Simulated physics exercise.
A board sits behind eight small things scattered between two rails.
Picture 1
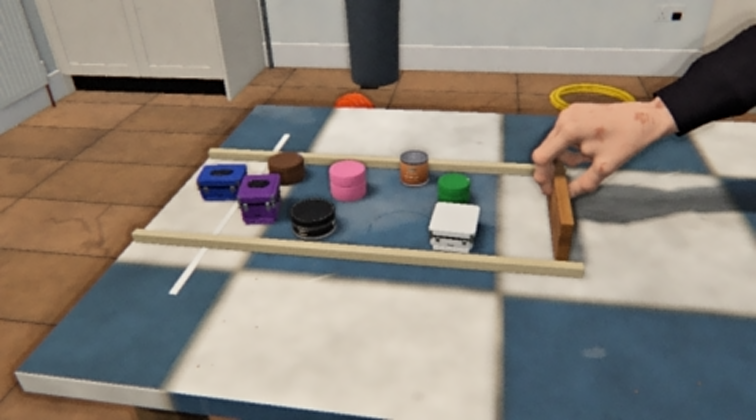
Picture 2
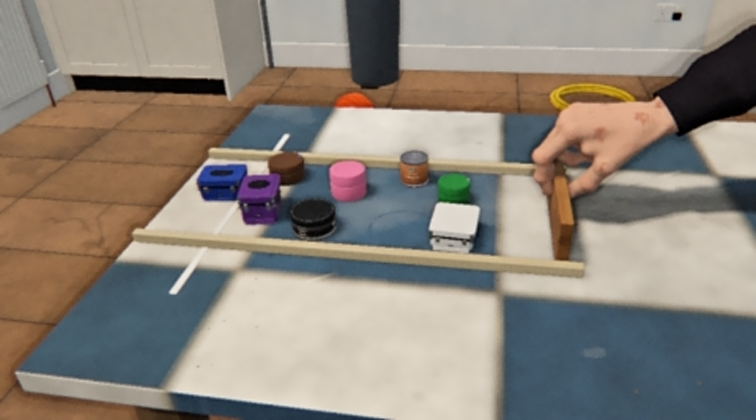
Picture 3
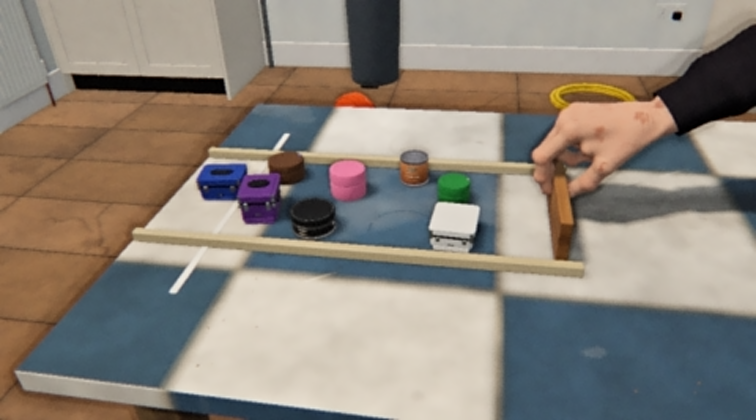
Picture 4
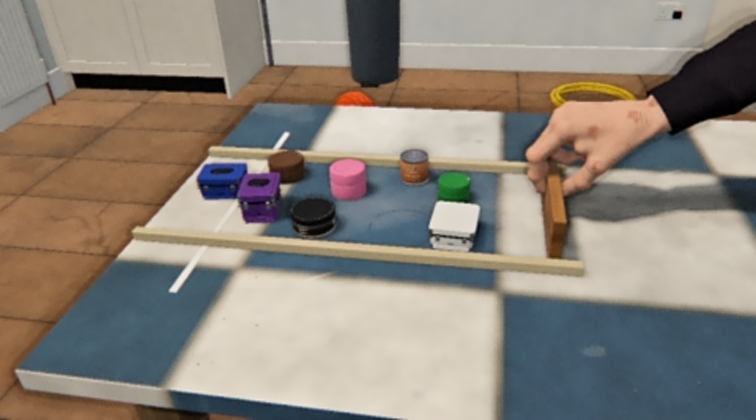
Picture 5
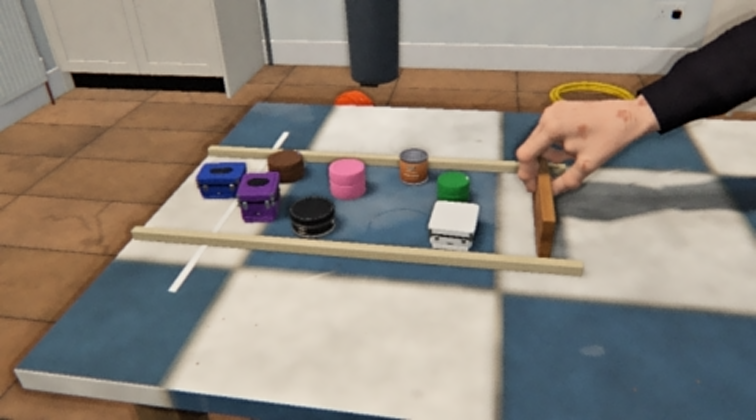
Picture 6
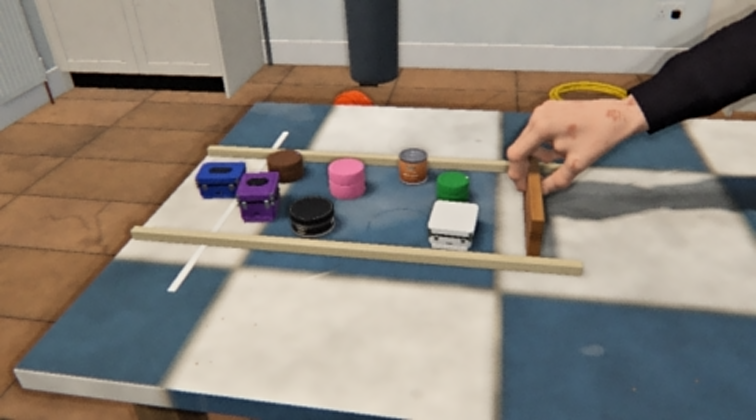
A hand held a wooden board upright at the right end of two rails, then slid it slightly left toward the small colourful cases, lids and pot scattered between them, which stayed still.
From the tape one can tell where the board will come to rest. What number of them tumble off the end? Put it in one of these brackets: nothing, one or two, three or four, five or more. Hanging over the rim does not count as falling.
Bracket: One or two.
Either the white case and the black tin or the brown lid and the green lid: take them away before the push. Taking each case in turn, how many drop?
That gives 1 for the first pair taken away and 0 for the second.
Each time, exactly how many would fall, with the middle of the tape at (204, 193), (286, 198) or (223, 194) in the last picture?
Per try in turn: 5, 0, 3.
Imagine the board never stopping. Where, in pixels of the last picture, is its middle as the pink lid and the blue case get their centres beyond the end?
The middle is at (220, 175) when it's the pink lid, and at (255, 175) when it's the blue case.
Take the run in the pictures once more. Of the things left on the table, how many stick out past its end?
2 of them.
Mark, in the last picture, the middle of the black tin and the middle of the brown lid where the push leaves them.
Black tin: About (158, 214); brown lid: About (219, 157).
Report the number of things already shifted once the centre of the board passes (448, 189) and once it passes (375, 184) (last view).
Counts: 2 / 5.
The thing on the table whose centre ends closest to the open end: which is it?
That's the purple case, it ends up nearest.
Early on, none off yet; blue case at rest near (223, 181); purple case at rest near (260, 196); brown lid at rest near (286, 166).
A while later, none off yet; blue case at rest near (223, 181); purple case moving near (255, 195); brown lid at rest near (286, 166).
Further along, none off yet; blue case travelled a little near (210, 175); purple case travelled about its own width near (215, 190); brown lid travelled about its own width near (260, 159).
Finally, the number that fall off is one or two; lost, blue case.
